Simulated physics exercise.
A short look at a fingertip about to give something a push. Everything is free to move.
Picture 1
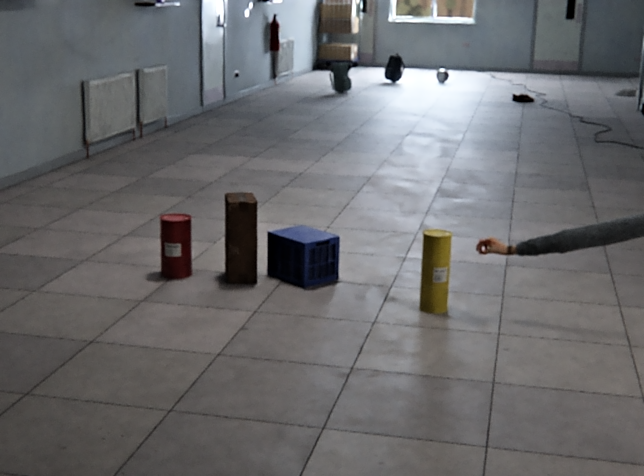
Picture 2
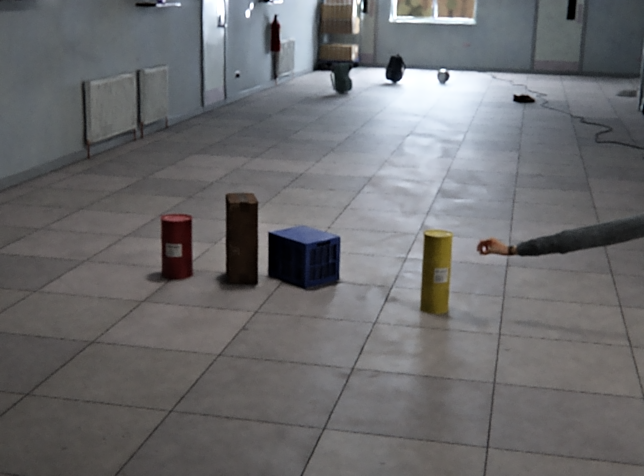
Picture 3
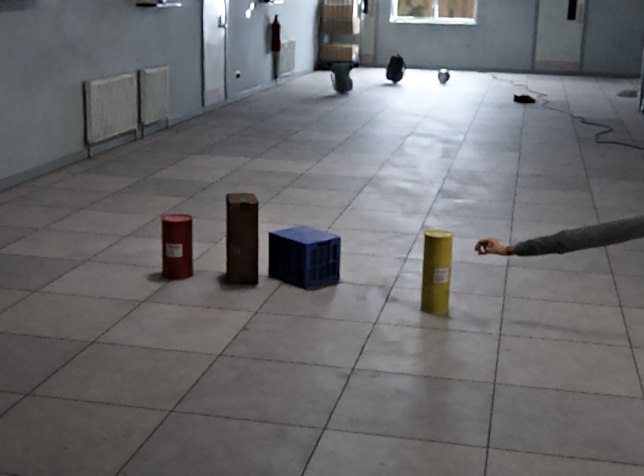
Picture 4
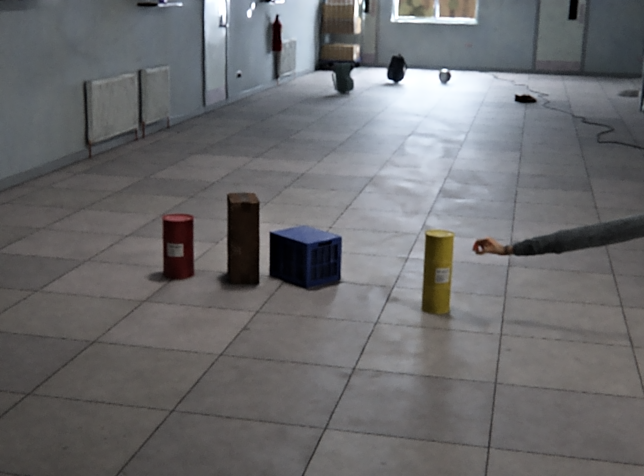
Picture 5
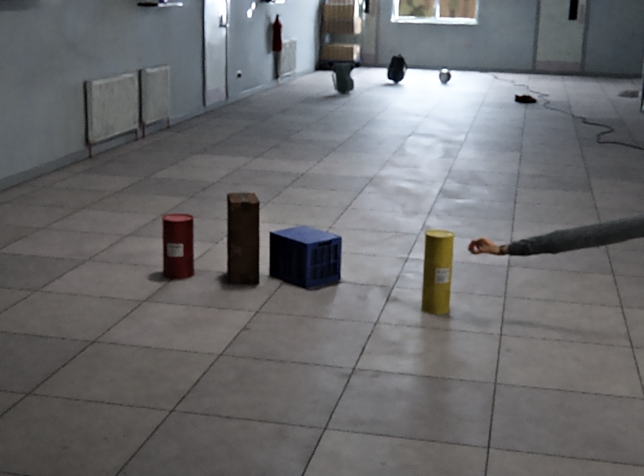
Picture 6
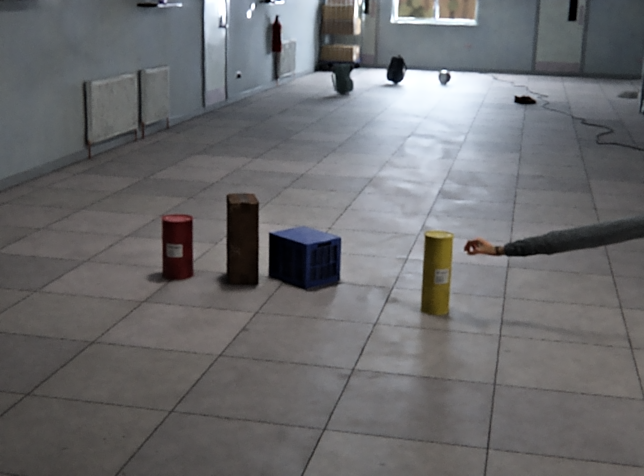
The footage shows a red canister, a brown block, a blue crate and a yellow canister standing on a tiled floor, while an outstretched hand at the right moves slightly left toward the yellow canister; the objects stay still.
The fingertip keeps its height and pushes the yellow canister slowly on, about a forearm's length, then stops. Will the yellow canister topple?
The yellow canister topples.
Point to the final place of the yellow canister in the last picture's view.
Near (376, 291).
Then, 0.60 s on from there, yellow canister turned 20° from how it was put near (423, 269).
Then, 1.00 s on from there, yellow canister turned 62° from how it was put near (394, 276).
Then, 1.20 s on from there, yellow canister on its side near (377, 287).
In the end, toppled on the floor, yellow canister. At the end, from the last picture's camera, yellow canister near (376, 291).
